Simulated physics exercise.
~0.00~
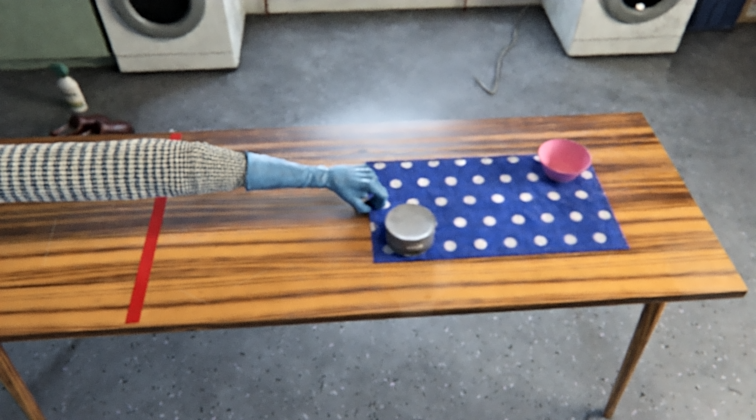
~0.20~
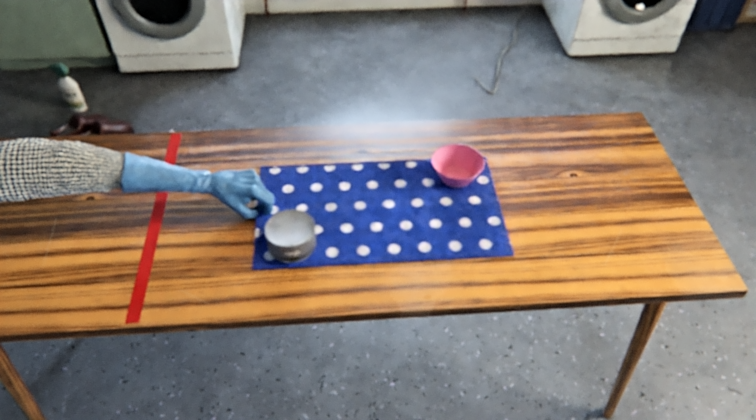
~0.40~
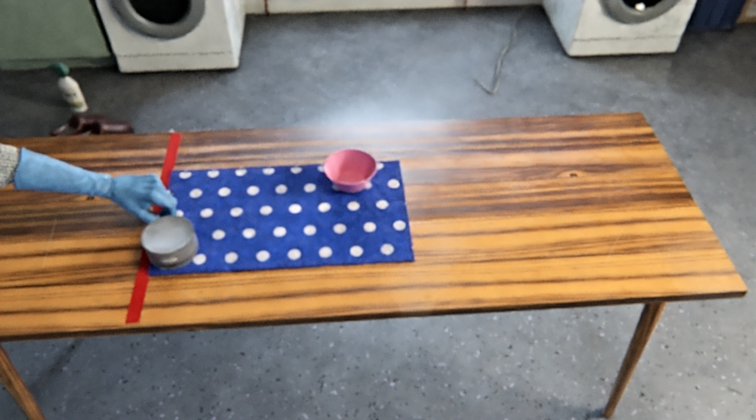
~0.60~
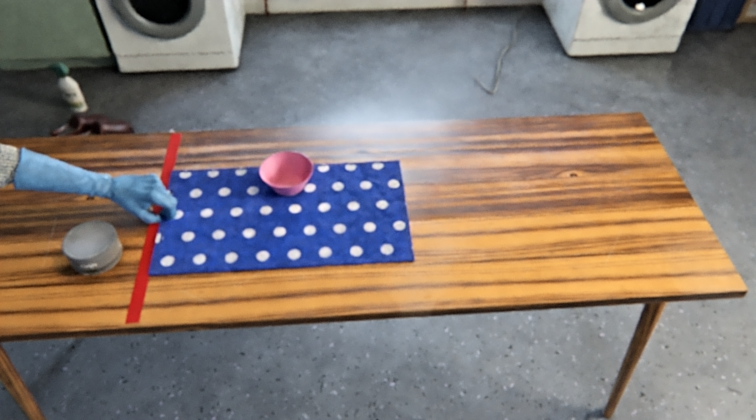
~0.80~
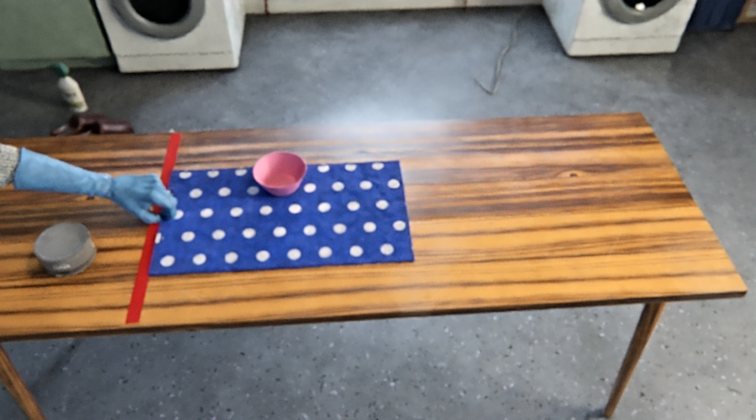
A blue-gloved hand dragged a spotted blue cloth left across a wooden table and stopped at a red tape line, where the grey tub slid off the front onto the wood while the pink bowl slid forward but stayed on the cloth.
